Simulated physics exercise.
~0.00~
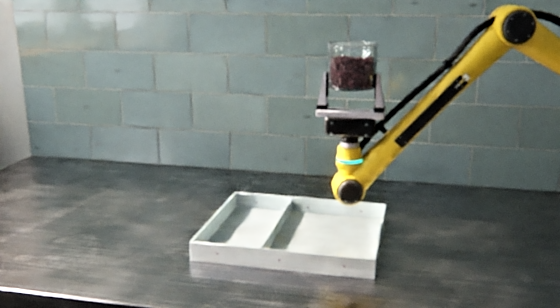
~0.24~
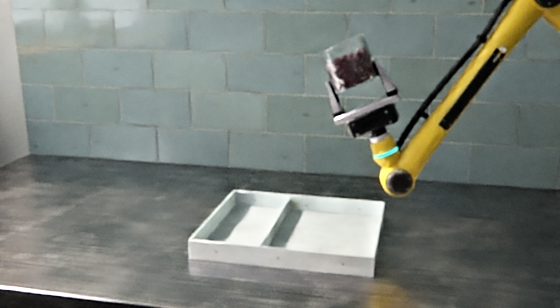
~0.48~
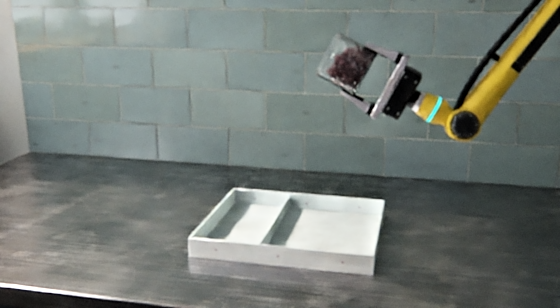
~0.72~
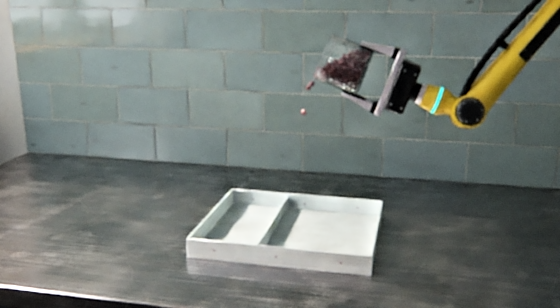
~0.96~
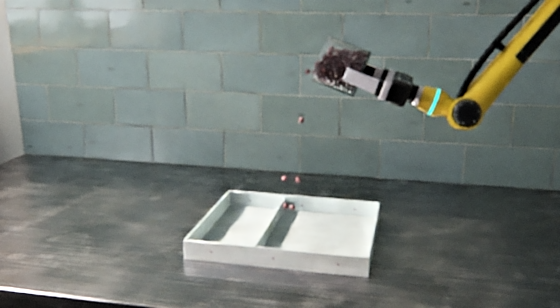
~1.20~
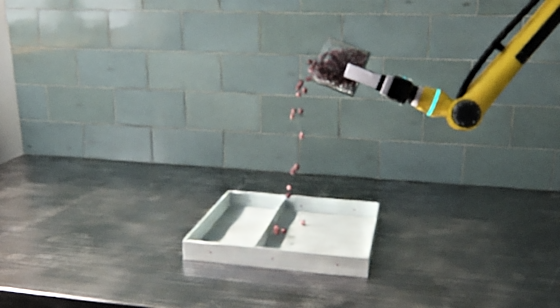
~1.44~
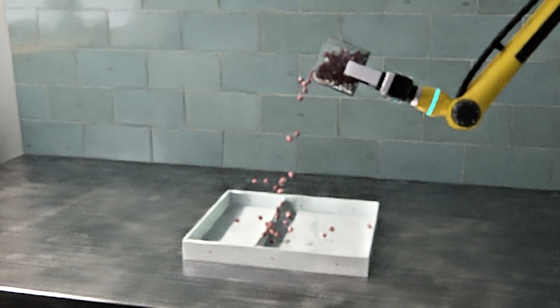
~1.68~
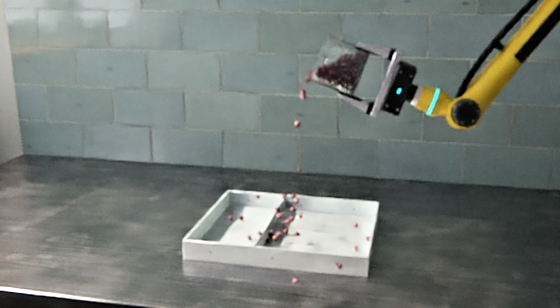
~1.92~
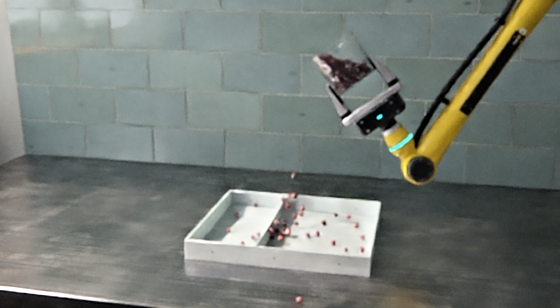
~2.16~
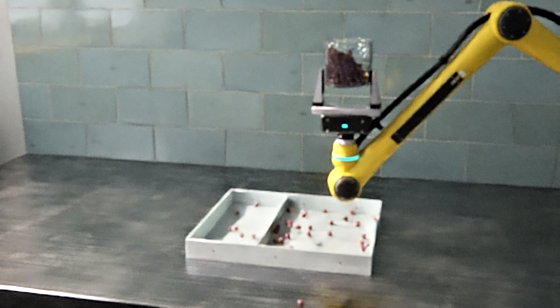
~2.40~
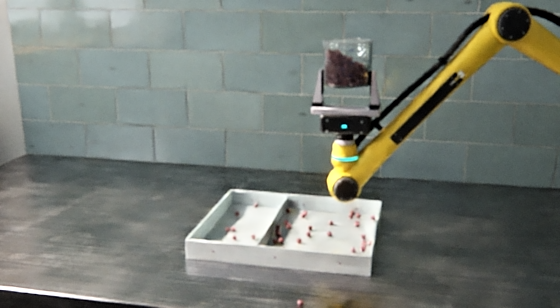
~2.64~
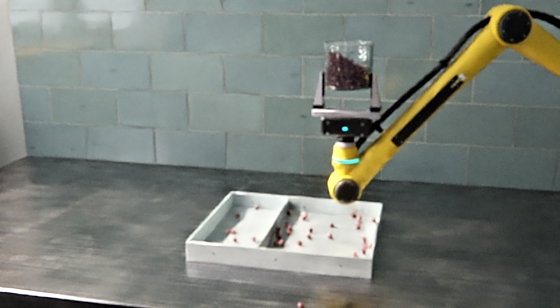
We see a yellow robot arm tip a clear beaker of dark reddish beads above a divided white tray, rolling it while some beads fall into both compartments and a few land outside, before it turns the beaker upright, still holding most of the beads.
